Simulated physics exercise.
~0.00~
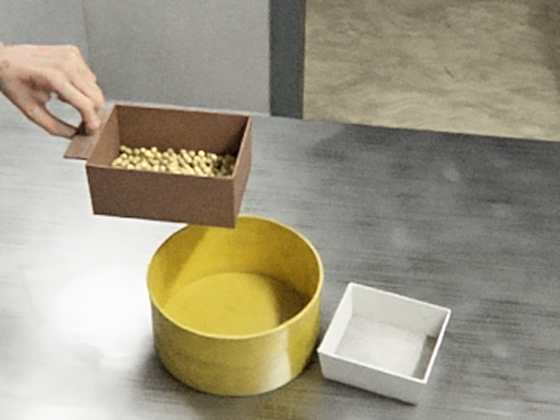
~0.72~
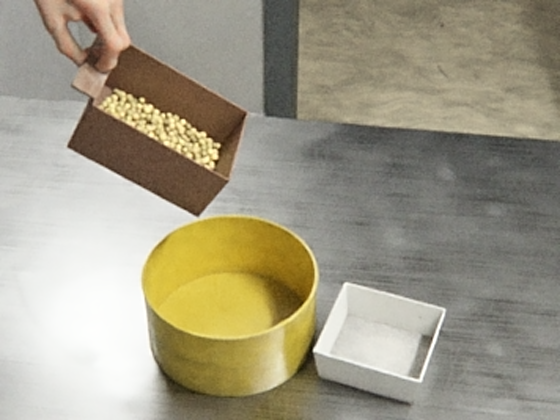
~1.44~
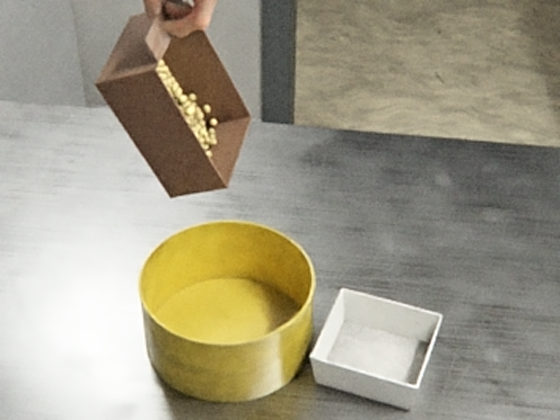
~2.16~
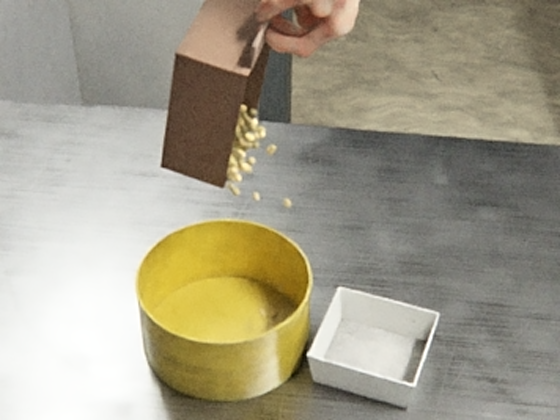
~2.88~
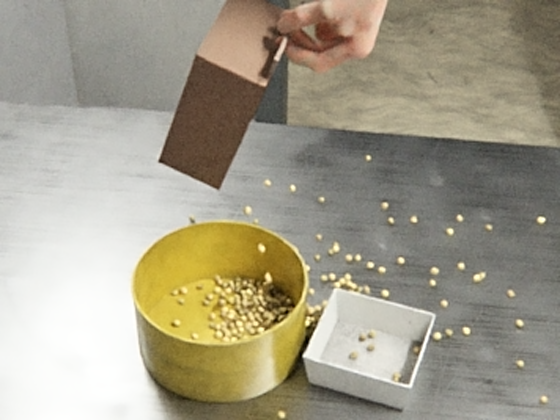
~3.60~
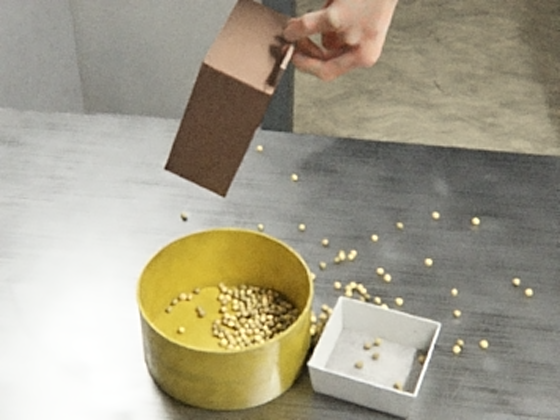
A hand tipped a brown box of soya beans further and further over a yellow pot until they poured out, many landing in the pot, while others scattered across the table to the right and a few ended up in the white tin.
